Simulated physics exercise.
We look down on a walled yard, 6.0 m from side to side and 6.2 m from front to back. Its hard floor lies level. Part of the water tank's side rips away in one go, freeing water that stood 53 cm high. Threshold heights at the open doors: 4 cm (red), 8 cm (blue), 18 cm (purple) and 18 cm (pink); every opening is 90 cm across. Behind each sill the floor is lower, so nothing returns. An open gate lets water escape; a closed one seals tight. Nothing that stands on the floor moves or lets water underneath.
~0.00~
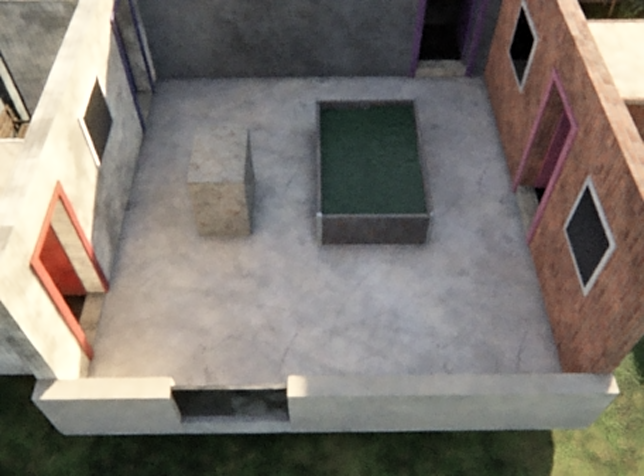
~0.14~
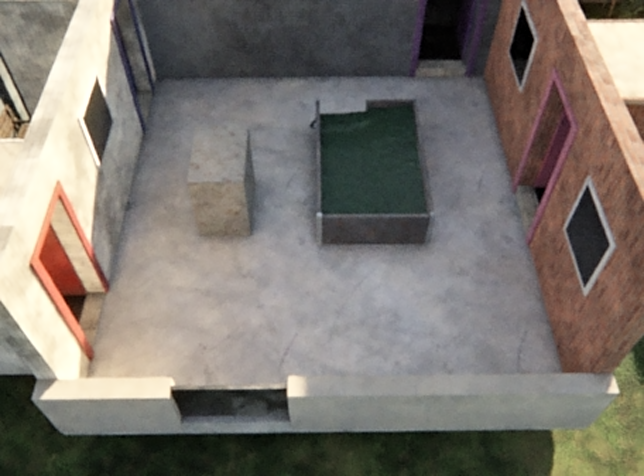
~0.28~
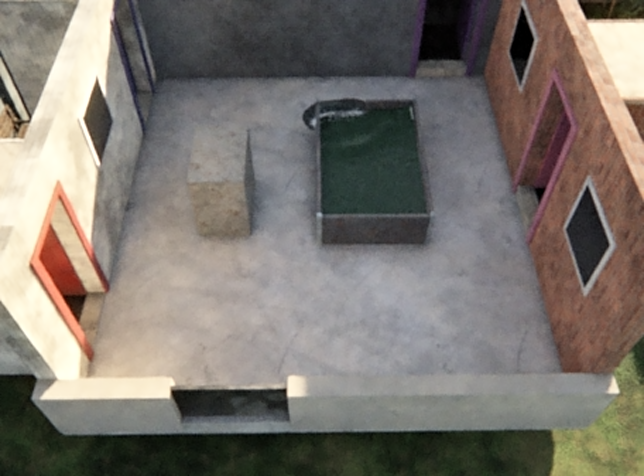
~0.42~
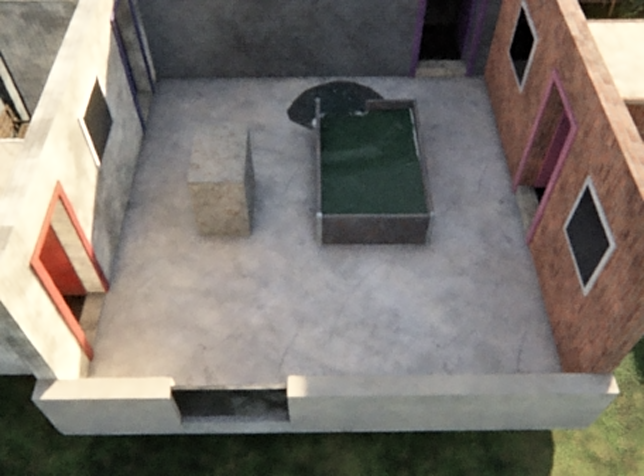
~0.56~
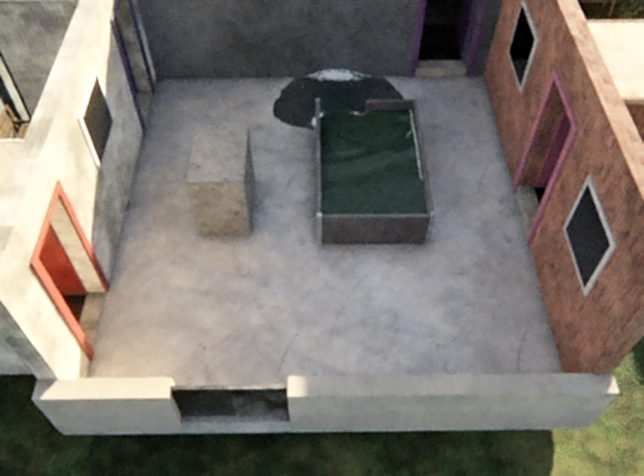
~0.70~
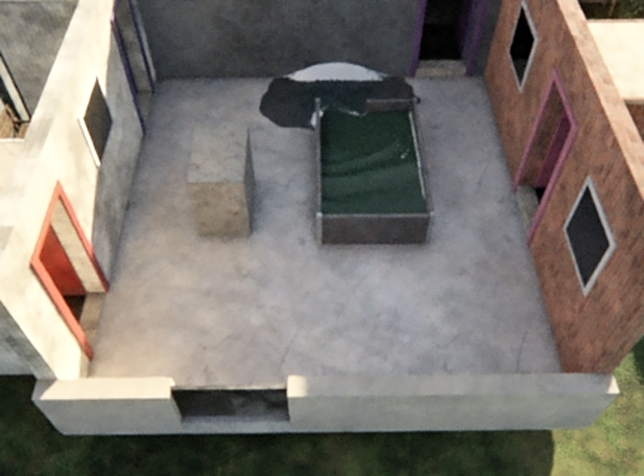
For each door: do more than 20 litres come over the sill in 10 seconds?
The water let in: At the red door it does not reach the limit; at the blue door it passes the limit; at the purple door it keeps below the limit; at the pink door it stays under the limit.
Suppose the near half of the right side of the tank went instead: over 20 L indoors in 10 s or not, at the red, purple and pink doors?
Then: Red over, purple under, pink past it.
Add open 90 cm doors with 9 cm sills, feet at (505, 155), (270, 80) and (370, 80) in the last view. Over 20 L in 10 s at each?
In that order: Below, above, past it.
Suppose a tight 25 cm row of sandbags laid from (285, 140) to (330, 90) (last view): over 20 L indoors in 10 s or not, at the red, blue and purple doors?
Then: Red under, blue under, purple not over.
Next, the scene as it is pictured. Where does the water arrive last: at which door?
It is the red one.
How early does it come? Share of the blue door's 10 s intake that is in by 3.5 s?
Some 40 per cent by then.
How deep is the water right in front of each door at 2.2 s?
In cm: Red 0, blue 14, purple 7, pink 0.
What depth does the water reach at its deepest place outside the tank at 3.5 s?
Up to some 22 cm.
After 1.4 s water covers 10 % of the floor and is deepest (33 cm) near (326, 81); red door not reached, blue door not reached, purple door 6 cm at the sill, 0 L in, pink door not reached.
After 2.2 s water covers 20 % of the floor and is deepest (33 cm) near (336, 81); red door not reached, blue door 14 cm at the sill, 2 L in, purple door 7 cm at the sill, 0 L in, pink door not reached.
After 3.5 s water covers 35 % of the floor and is deepest (22 cm) near (336, 81); red door not reached, blue door 18 cm at the sill, 53 L in, purple door 8 cm at the sill, 0 L in, pink door 3 cm at the sill, 0 L in.
After 6.0 s water covers 70 % of the floor and is deepest (16 cm) near (326, 81); red door 2 cm at the sill, 0 L in, blue door 13 cm at the sill, 109 L in, purple door 7 cm at the sill, 0 L in, pink door 3 cm at the sill, 0 L in.
After 10.0 s water covers 90 % of the floor and is deepest (10 cm) near (304, 402); red door 5 cm at the sill, 1 L in, blue door 7 cm at the sill, 127 L in, purple door 6 cm at the sill, 0 L in, pink door 2 cm at the sill, 0 L in.
